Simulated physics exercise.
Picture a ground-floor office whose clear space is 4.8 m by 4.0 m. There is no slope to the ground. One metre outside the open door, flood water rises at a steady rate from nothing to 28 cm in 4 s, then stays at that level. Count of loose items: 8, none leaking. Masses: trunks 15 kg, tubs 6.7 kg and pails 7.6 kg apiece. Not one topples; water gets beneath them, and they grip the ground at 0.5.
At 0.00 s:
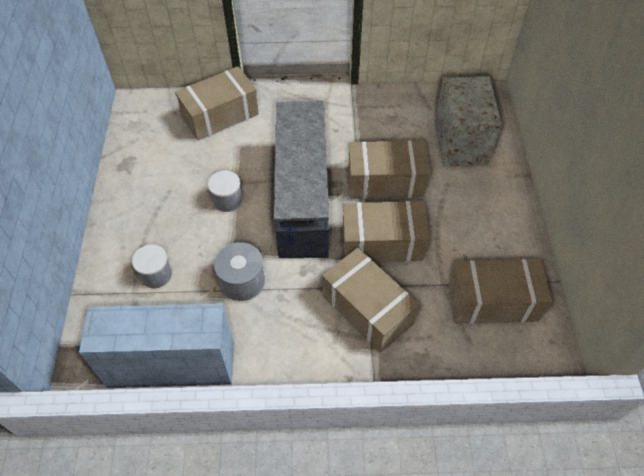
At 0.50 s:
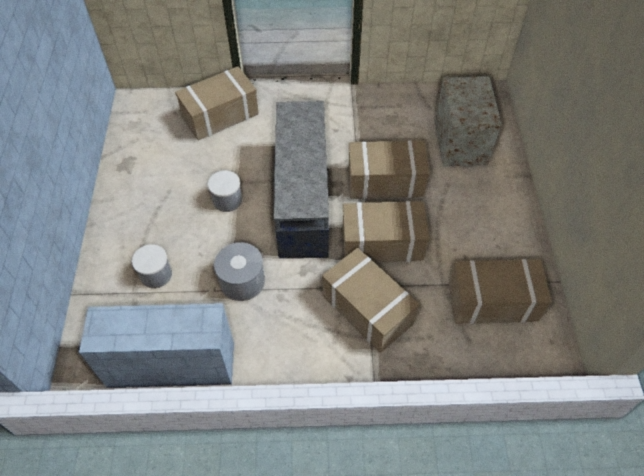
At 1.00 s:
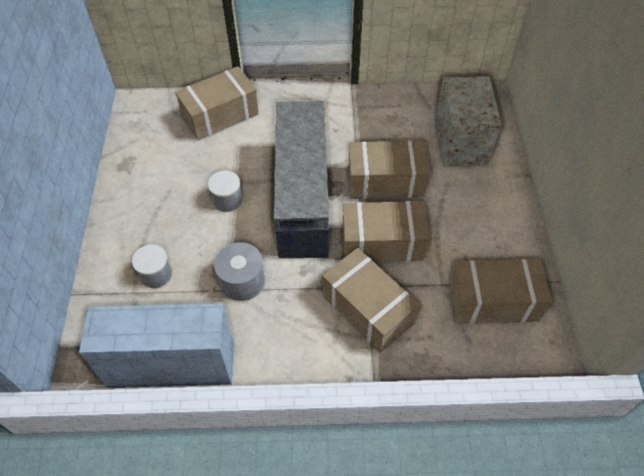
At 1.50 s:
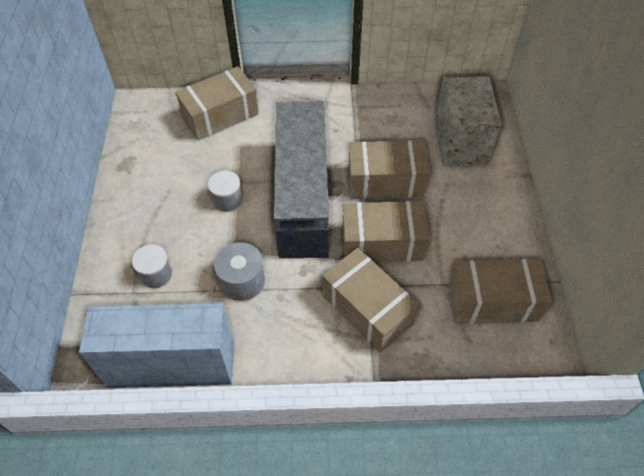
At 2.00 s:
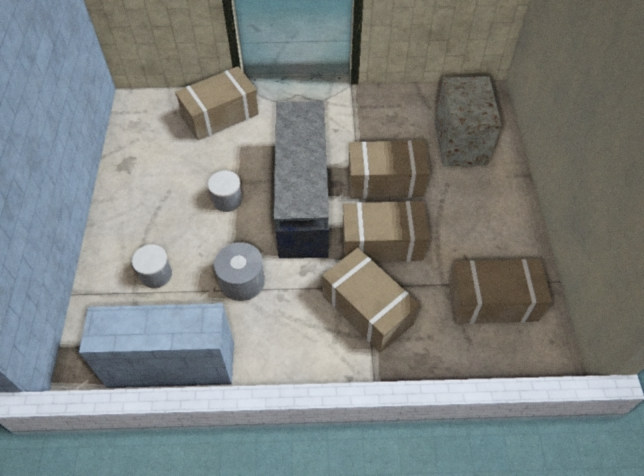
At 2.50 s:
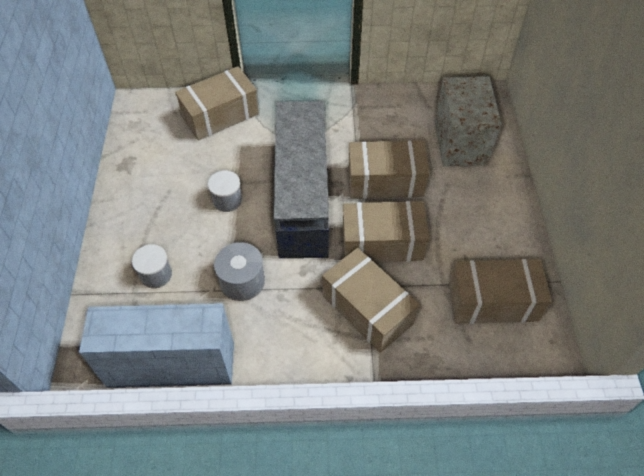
Walled room holding strapped boxes, blocks and round tubs, all staying still as bluish water spreads outside and enters through the doorway.
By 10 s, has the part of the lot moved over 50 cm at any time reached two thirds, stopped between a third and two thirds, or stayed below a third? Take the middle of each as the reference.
It has reached two thirds.
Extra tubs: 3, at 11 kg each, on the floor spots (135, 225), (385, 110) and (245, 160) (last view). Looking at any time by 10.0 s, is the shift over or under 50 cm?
Note, in order of listing: Crosses the threshold, stays below the threshold, crosses the threshold.
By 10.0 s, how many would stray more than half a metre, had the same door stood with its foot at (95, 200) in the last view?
Then it comes to 5 of them.
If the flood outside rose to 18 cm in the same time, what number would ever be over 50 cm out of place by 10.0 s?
Then the count would be 4.
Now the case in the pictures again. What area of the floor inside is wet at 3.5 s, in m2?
3.0 m2.
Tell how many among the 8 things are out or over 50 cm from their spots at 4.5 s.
Answer: 0.
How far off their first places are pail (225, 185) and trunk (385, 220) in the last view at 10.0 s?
They sit 100 cm and 50 cm away, in the order given.
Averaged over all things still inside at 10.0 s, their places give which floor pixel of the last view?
Around (304, 278).
After 3.5 s 0 of 8 are over 50 cm from their spots; 0 afloat.
After 4.5 s 0 of 8 are over 50 cm from their spots; 0 afloat.
After 7.0 s 5 of 8 are over 50 cm from their spots; 3 afloat.
After 10.0 s 6 of 8 are over 50 cm from their spots, and 7 have been at some point; 8 afloat.
